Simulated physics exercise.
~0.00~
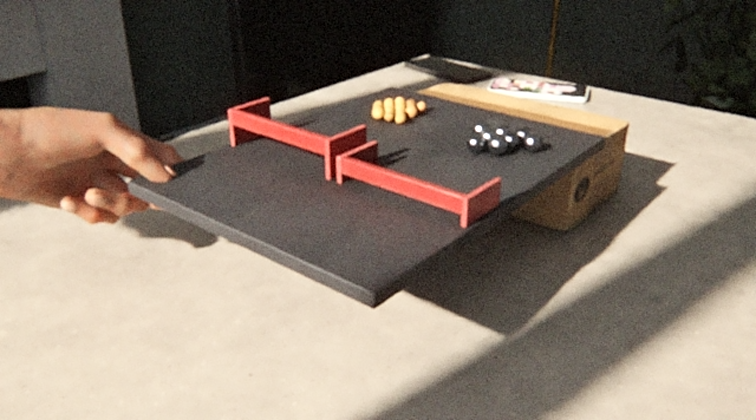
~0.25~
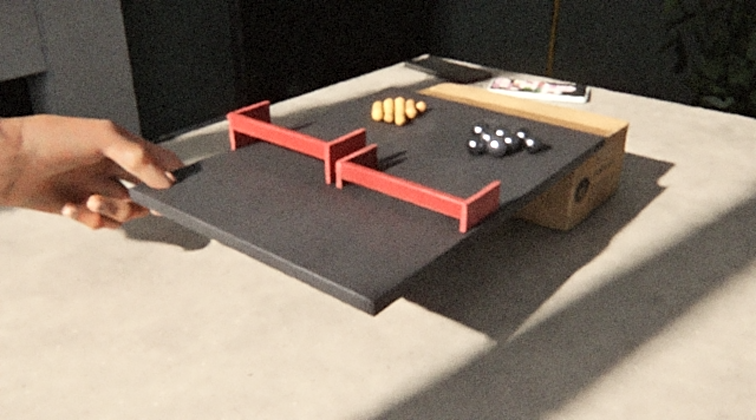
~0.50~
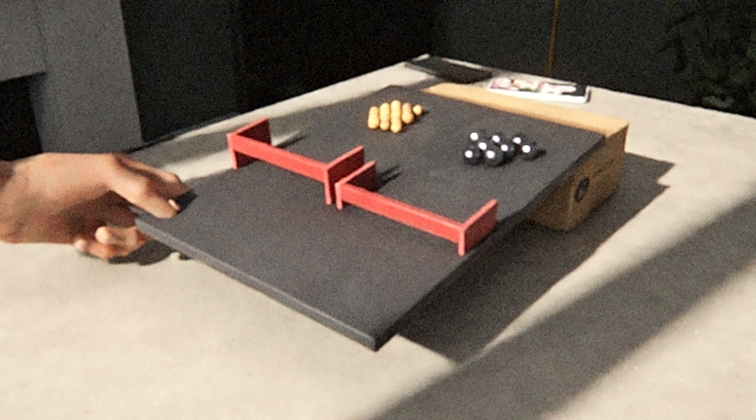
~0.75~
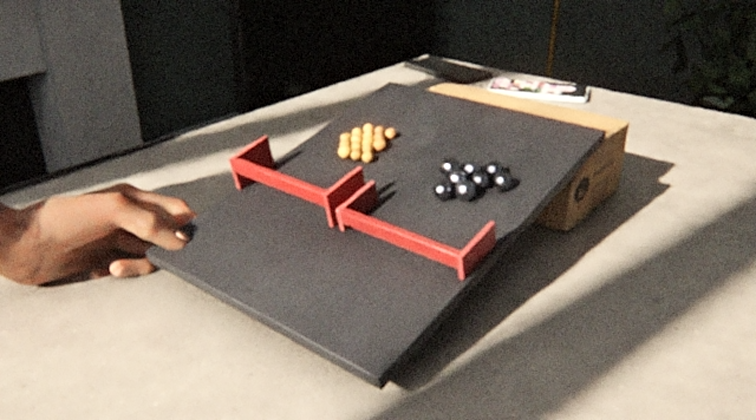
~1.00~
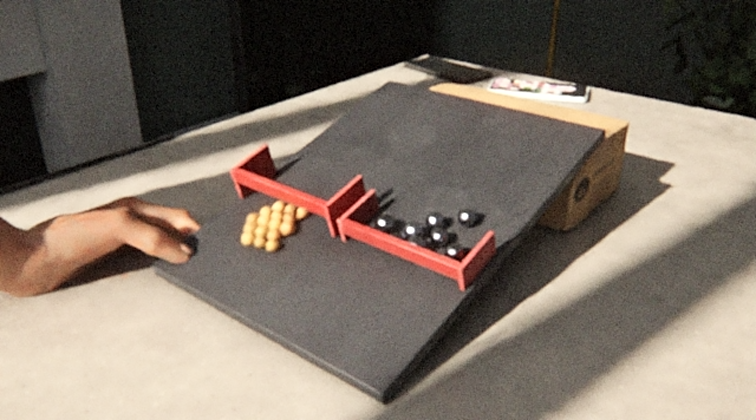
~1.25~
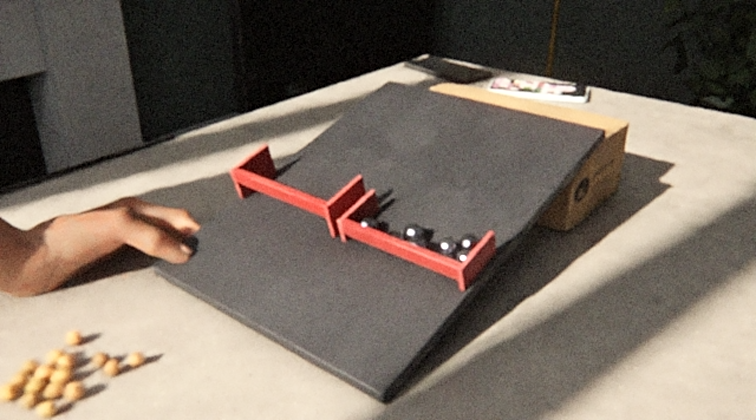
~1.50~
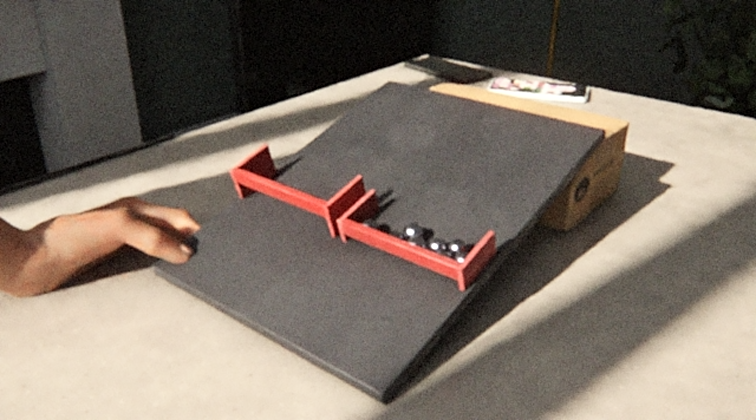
Dark board tilting down to the counter by hand, orange balls rolling under one red bar and away, black balls stopping behind the other.
